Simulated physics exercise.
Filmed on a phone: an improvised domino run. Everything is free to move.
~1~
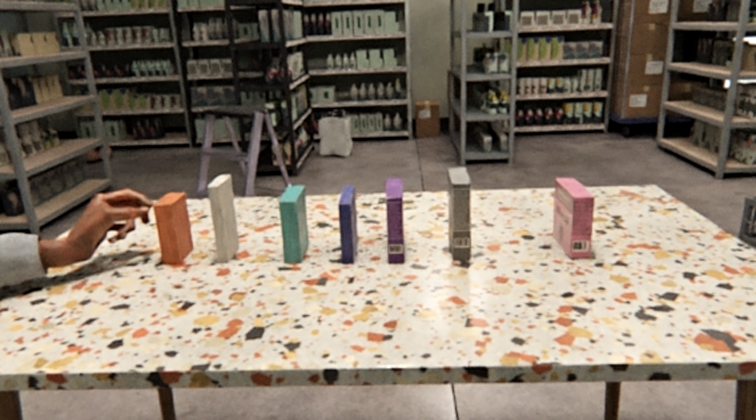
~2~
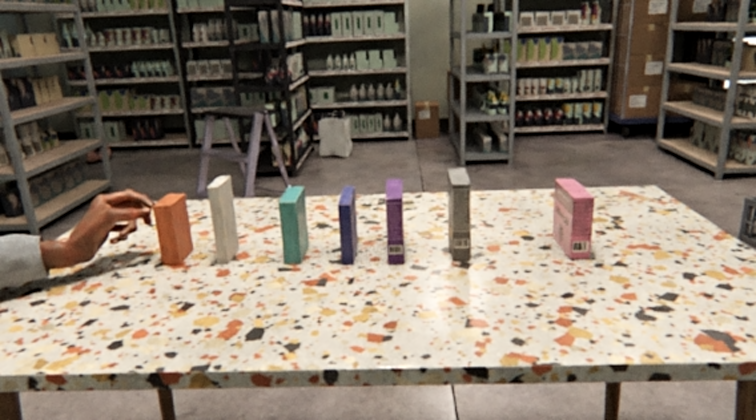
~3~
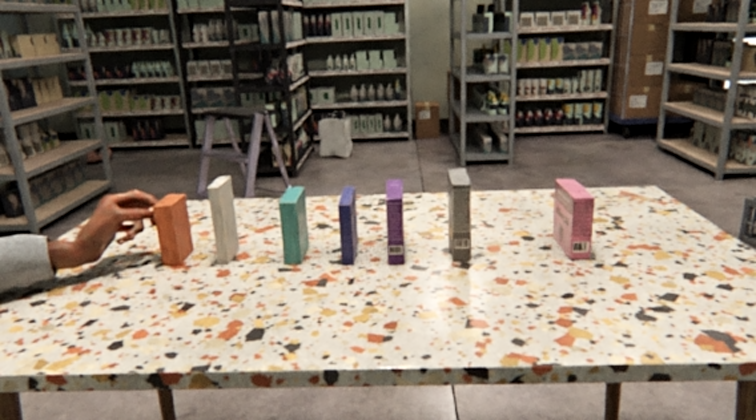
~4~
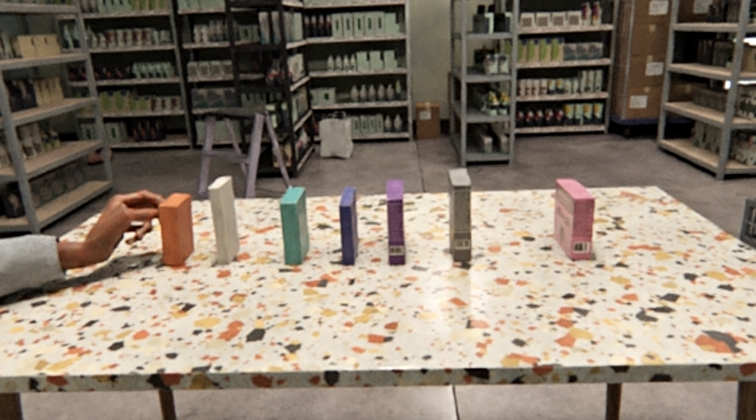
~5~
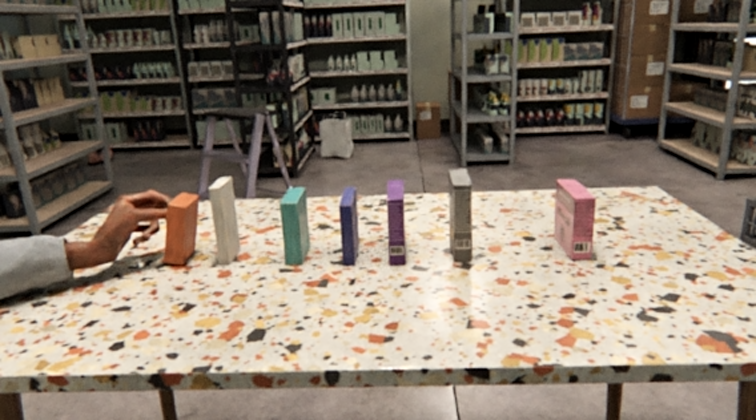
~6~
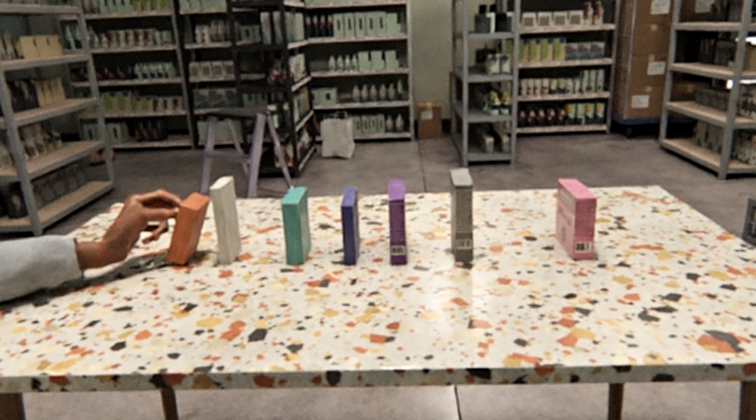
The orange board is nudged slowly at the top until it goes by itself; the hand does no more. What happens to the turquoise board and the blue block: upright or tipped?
The turquoise board topples; the blue block topples.
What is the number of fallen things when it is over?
6 of them.
Then, 0.40 s on from there, orange board 71° over; turquoise board turned 13° from how it was put near (304, 224); white board turned 55° from how it was put.
Then, 0.50 s on from there, orange board 76° over; turquoise board turned 49° from how it was put near (325, 229); blue block turned 17° from how it was put near (360, 225); white board turned 72° from how it was put.
Then, 0.70 s on from there, orange board 77° over; turquoise board turned 73° from how it was put near (336, 237); blue block turned 61° from how it was put near (384, 234); white board on its side.
Then, 0.90 s on from there, orange board 77° over; turquoise board turned 75° from how it was put near (337, 239); blue block turned 69° from how it was put near (387, 237); grey packet on its side.
In the end, toppled on the table, blue block, purple packet, turquoise board, grey packet and white board. At the end, from the last picture's camera, turquoise board near (337, 239), blue block near (388, 238).
